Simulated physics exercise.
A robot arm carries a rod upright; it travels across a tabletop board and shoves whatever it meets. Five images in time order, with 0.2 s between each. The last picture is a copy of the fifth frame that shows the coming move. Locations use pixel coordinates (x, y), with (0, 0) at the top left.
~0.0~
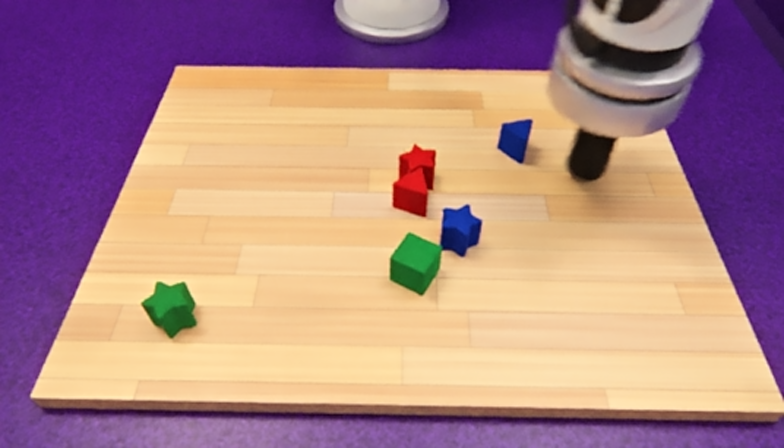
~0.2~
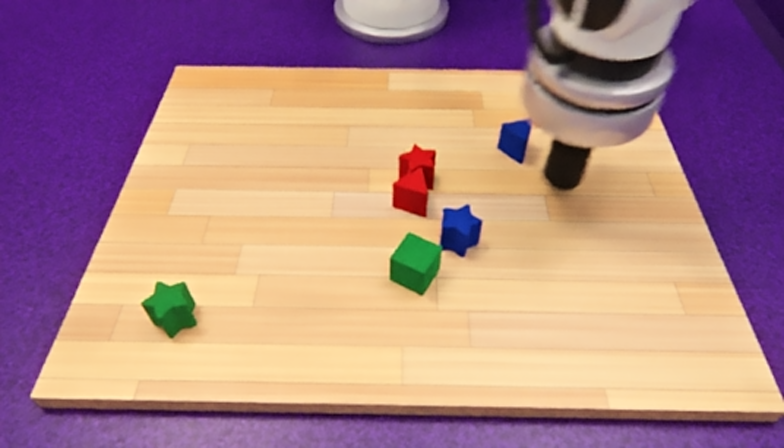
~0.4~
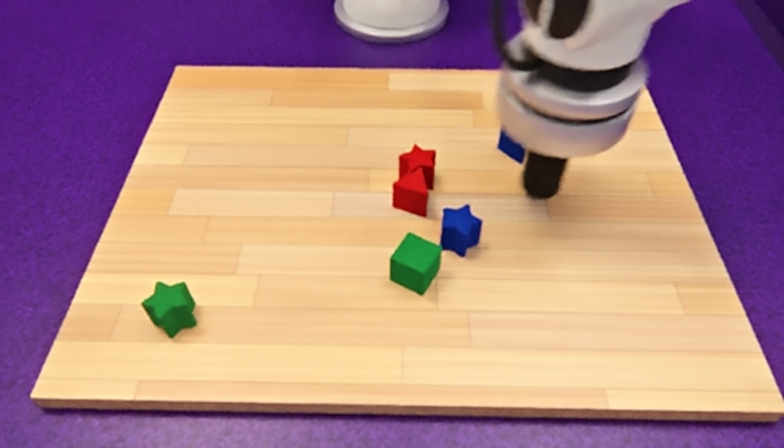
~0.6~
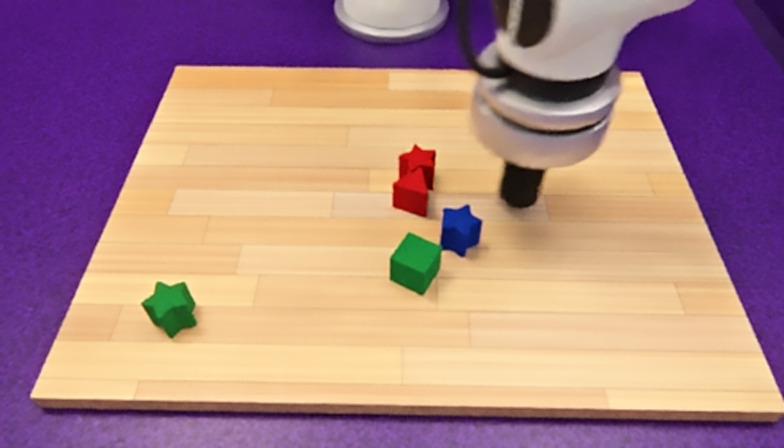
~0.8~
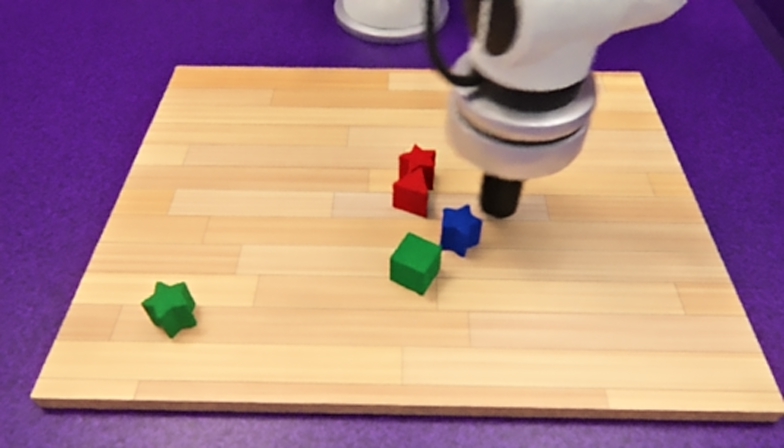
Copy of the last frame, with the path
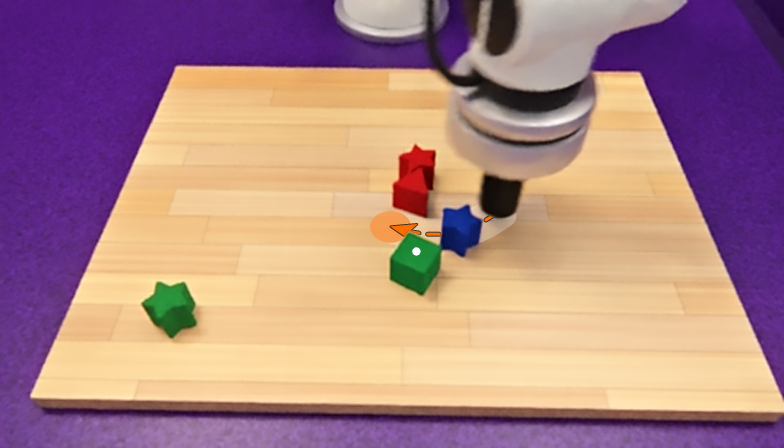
The video shows a robotic arm with a dark rod moving steadily left and slightly downward over a wooden board, passing in front of a blue triangular block and nearing a blue star, while the red and green blocks stay still.
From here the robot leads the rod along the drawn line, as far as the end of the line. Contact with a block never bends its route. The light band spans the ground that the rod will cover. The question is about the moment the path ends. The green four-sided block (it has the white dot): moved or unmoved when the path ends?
The green four-sided block changes place.
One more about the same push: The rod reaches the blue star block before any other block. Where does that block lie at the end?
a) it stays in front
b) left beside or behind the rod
Option b.
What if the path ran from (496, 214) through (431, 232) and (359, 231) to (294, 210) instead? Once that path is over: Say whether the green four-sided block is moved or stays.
It shifts.
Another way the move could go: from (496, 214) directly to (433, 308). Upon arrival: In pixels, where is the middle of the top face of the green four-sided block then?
At roughly (358, 268).
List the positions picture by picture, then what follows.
In the first picture, lower end of the rod at (585, 169), tops of blocks, red triangular block at (414, 181), green four-sided block at (416, 251), red star block at (419, 156), blue star block at (461, 218).
In the second picture, rod at (561, 178), blocks as before.
In the third picture, rod at (539, 186), blocks as before.
In the fourth picture, rod at (518, 195), blocks as before.
In the fifth picture, rod at (498, 205), red triangular block at (414, 181), green four-sided block at (416, 251), red star block at (419, 156), blue star block at (461, 218).
The drawn path runs from (496, 214) via (466, 229) and (428, 234), ending at (391, 227); the dot is on the green four-sided block.
What follows on the original path. One third of the way, rod at (467, 221); blue star block at (445, 226), turned 15° anticlockwise.
Two thirds of the way, rod at (428, 225); green four-sided block at (398, 265), turned 40° anticlockwise; blue star block at (408, 234), turned 25° anticlockwise.
At the end, rod at (391, 218); red triangular block not moved; green four-sided block at (396, 267), turned 45° anticlockwise; red star block not moved; blue star block at (392, 233), turned 55° anticlockwise.
